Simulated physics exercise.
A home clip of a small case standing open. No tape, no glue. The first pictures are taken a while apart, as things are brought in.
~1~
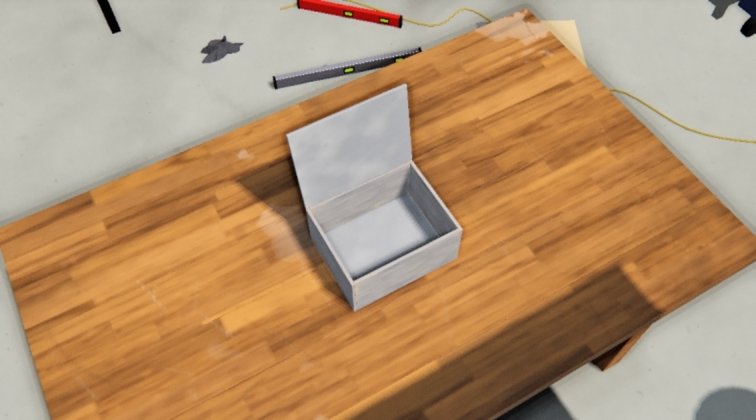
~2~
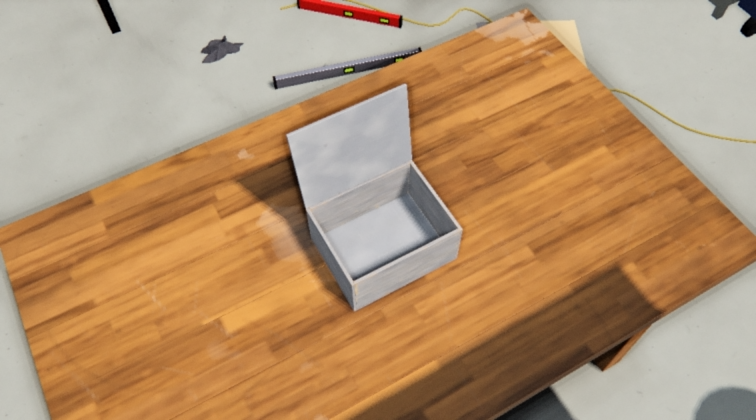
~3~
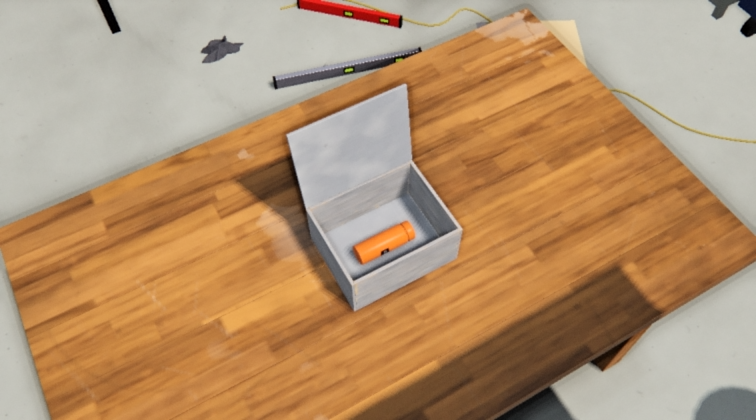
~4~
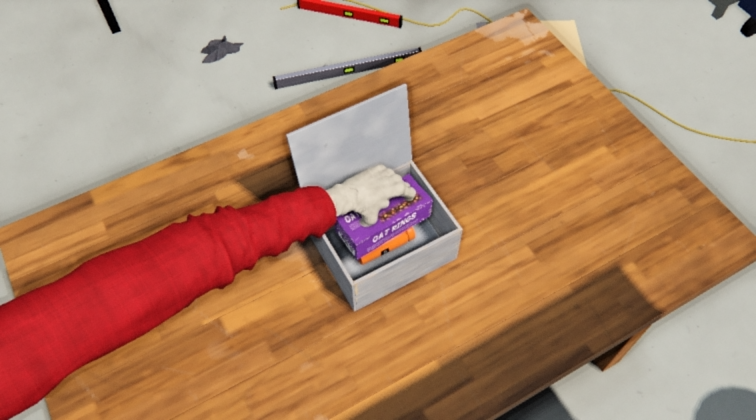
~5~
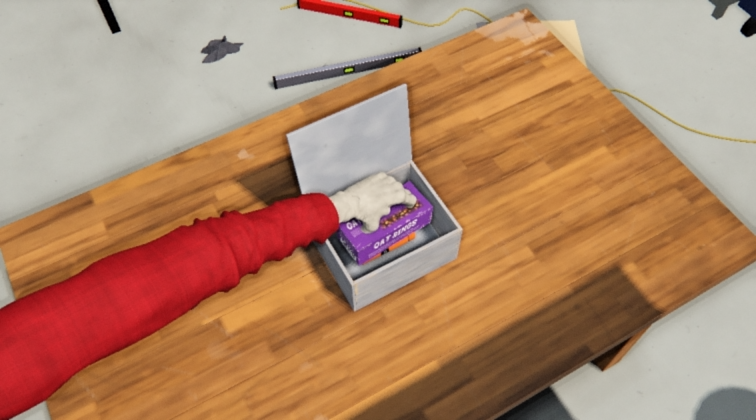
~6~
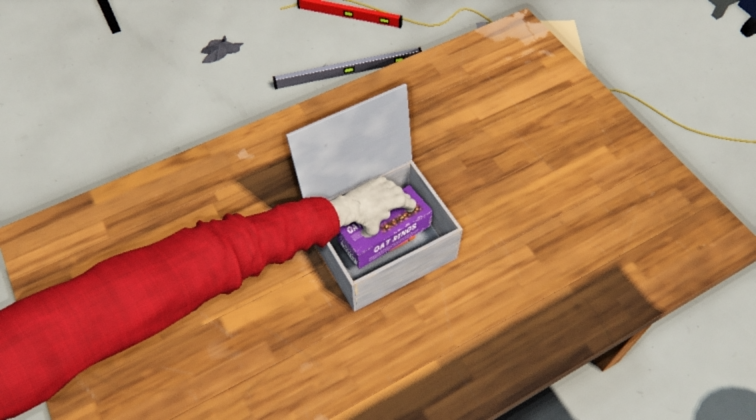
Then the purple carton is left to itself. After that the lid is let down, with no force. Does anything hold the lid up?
Outcome: The lid closes.
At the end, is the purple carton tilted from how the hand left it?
It tips.
Then, 0.70 s later than the last frame, purple carton on its side near (370, 215).
Then, 1.40 s later than the last frame, lid 72° above the rim; purple carton on its side near (370, 215); orange shaker moved about its own width.
Then, 1.80 s later than the last frame, lid 41° above the rim; purple carton on its side near (370, 215); orange shaker moved about its own width.
Then, 2.10 s later than the last frame, lid 10° above the rim; purple carton on its side near (370, 215); orange shaker moved about its own width.
When it is over, lid shut; lying over in the box, purple carton; orange shaker as before. End places, in pixels of the last picture, purple carton near (370, 215).
